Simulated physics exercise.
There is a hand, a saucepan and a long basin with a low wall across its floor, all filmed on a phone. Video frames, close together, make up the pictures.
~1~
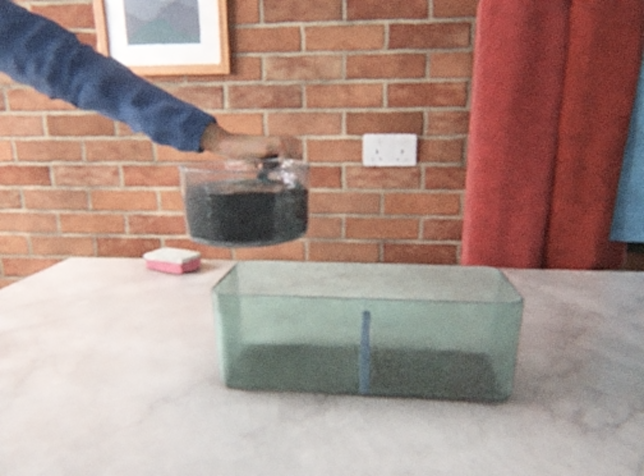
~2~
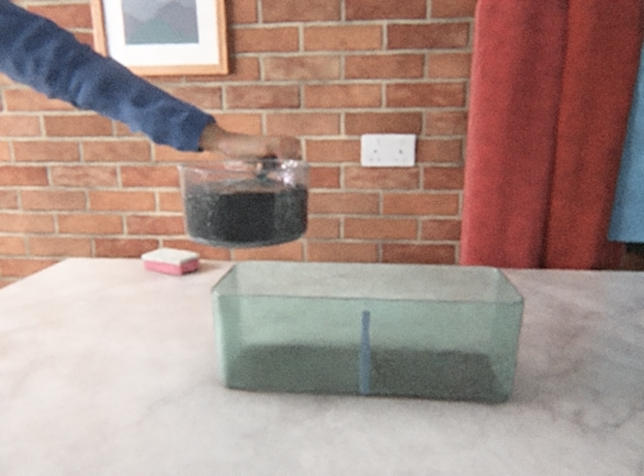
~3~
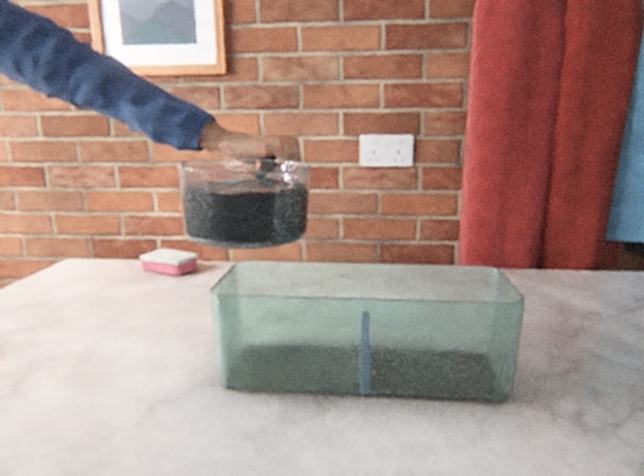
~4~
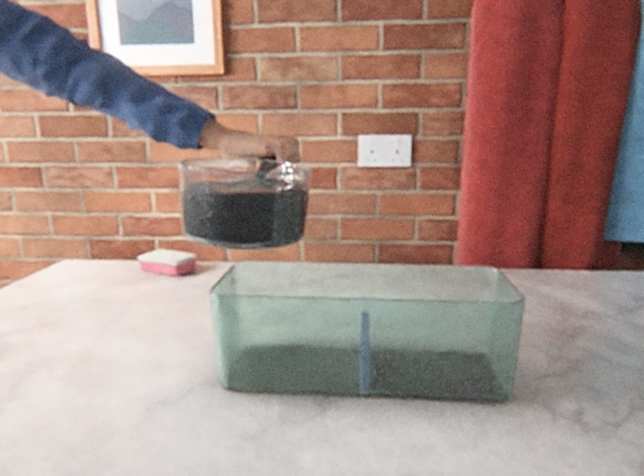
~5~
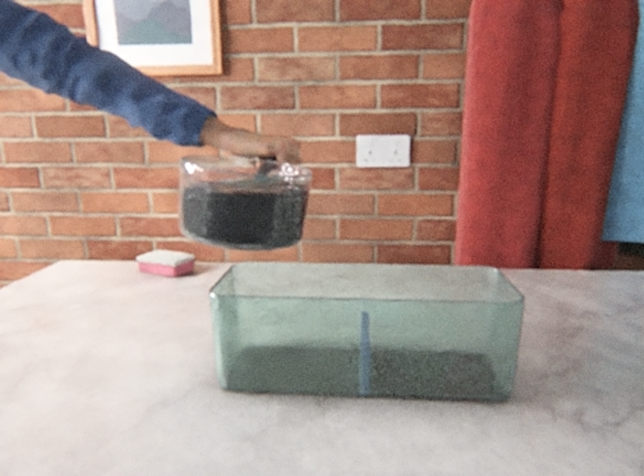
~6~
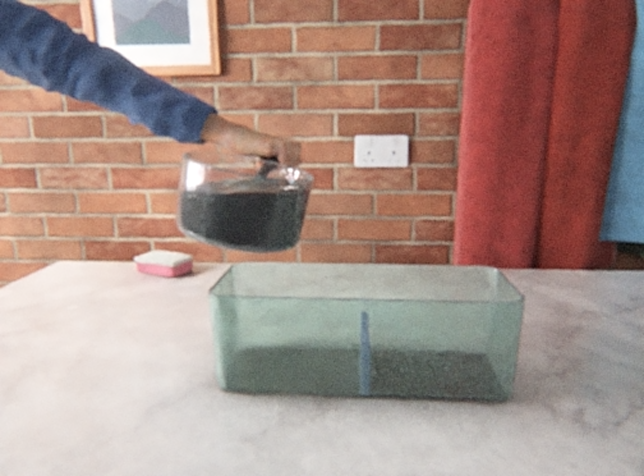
A clear saucepan of dark liquid, held by a hand in a blue sleeve reaching from the left, hangs over a pale marbled table, seen from the front. Below sits a long greenish see-through basin with a blue upright strip, before a brick wall, red curtain and pink-and-white block. The pan starts nearly still, then slowly tilts slightly rightward, while the camera drifts slightly, shifting the background left.
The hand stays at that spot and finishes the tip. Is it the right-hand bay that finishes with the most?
Fullest on the left.
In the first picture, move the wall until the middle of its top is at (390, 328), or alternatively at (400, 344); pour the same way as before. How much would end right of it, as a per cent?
Around 5 percent in try one and around 20 percent in try two.
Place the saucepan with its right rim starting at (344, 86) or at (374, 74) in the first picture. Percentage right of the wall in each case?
75 and 95 per cent.
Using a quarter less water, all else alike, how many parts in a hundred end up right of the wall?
My estimate is about 5 percent.
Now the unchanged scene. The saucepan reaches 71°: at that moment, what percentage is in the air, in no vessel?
Around 25 %.
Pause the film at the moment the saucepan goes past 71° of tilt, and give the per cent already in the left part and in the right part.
The left part holds close to 10 per cent, the right part close to 5.
A moment on, the tilt is 71° and 61 per cent is still to pour, 10 is left of the wall and 4 right of it.
Next, the tilt is 109° and 8 per cent is still to pour, 63 is left of the wall and 24 right of it.
Then the tilt is 117° and 0 per cent is still to pour, 71 is left of the wall and 25 right of it.
Later the tilt is 117° and 0 per cent is still to pour, 71 is left of the wall and 26 right of it.
In the end 71 per cent lies left of the wall, 26 right of it and 3 outside.
